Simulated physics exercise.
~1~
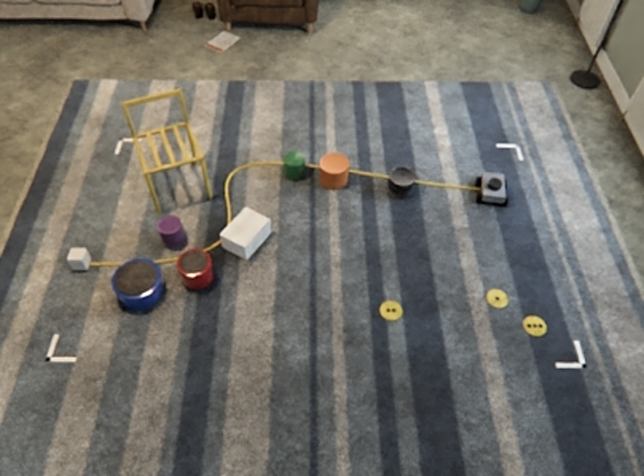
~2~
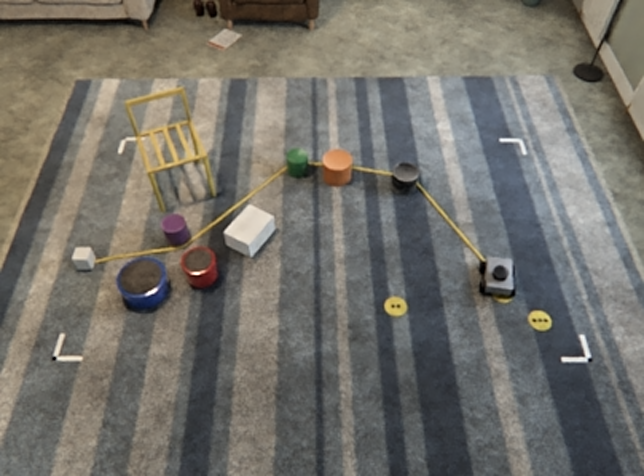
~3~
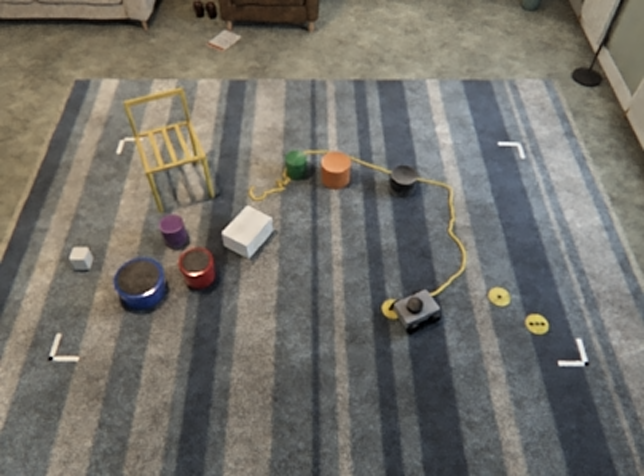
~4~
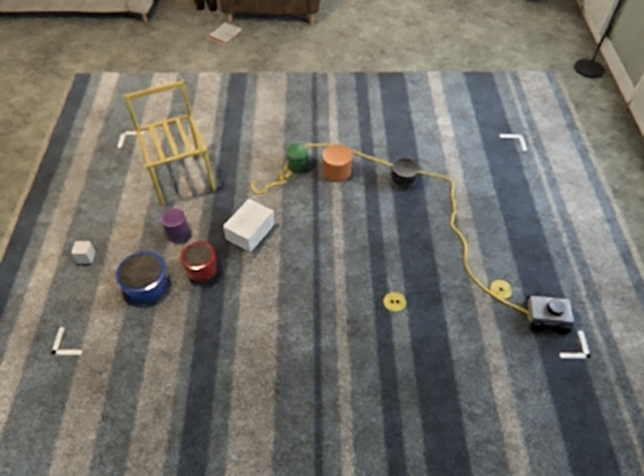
On a striped living-room rug, a small cart visits yellow marks, yanking its yellow lead unplugged.
